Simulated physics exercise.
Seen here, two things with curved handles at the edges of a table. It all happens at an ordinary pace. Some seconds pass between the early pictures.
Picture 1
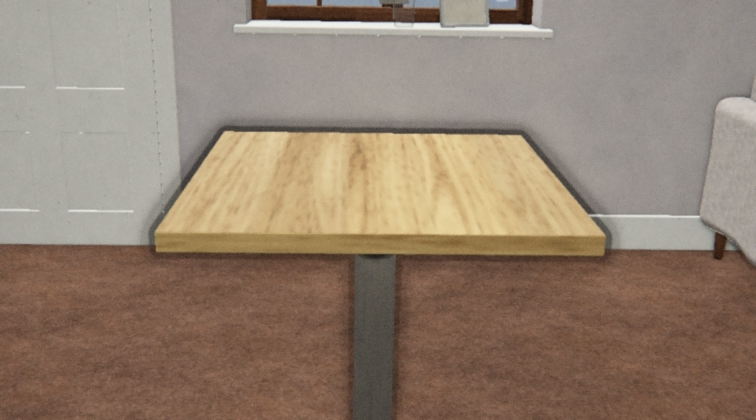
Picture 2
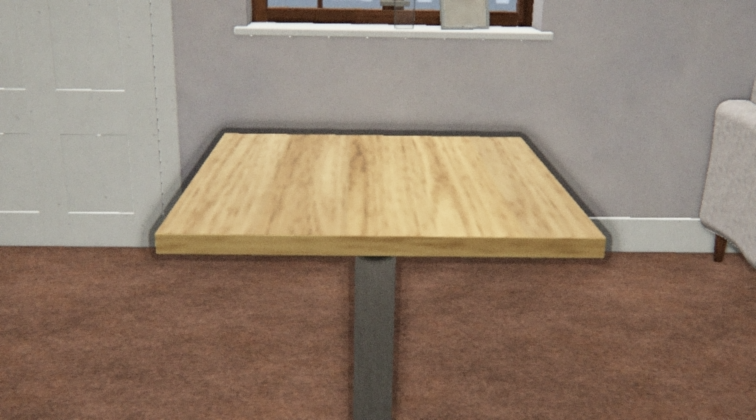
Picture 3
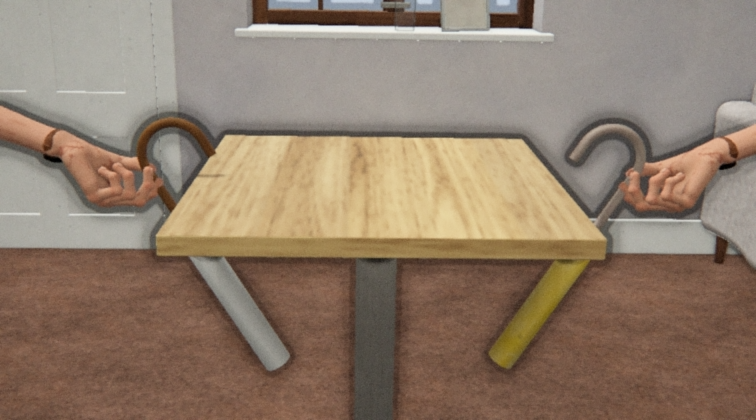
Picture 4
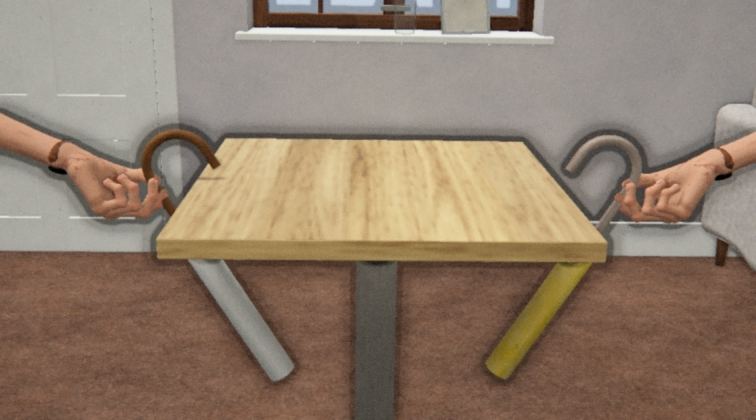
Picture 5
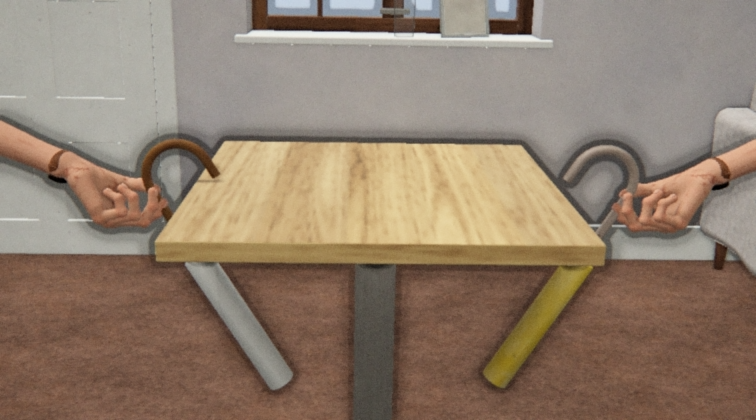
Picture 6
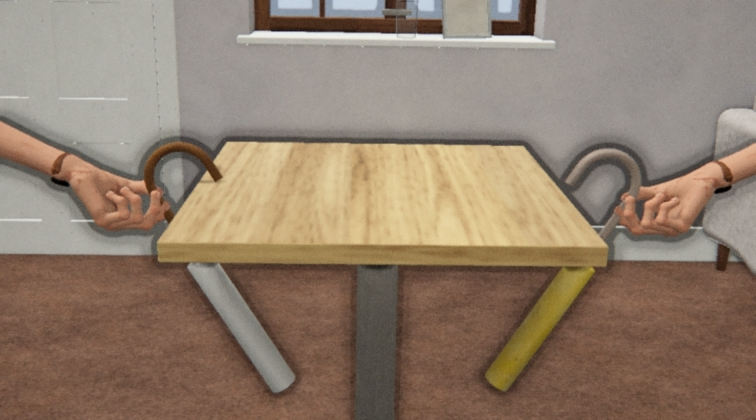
Two hands appeared at either side of a wooden table that had stood bare, holding a white umbrella on the left and a yellow one on the right, and both slid slightly lower.
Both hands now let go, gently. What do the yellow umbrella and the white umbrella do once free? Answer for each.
As it turns out, the yellow umbrella slips off; the white umbrella hangs from the table.
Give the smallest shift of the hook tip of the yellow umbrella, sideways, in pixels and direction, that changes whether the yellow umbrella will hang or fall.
Some 12 pixels, left.
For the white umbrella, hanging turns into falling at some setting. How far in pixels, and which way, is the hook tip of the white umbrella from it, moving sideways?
Some 20 pixels, left.
Then, 0.44 s later than the last frame, yellow umbrella dropping; white umbrella at rest near (232, 268).
Then, 1.68 s later than the last frame, yellow umbrella fallen; white umbrella at rest near (232, 268).
When it is over, the yellow umbrella drops past the edge; the white umbrella remains in place, near (233, 268).
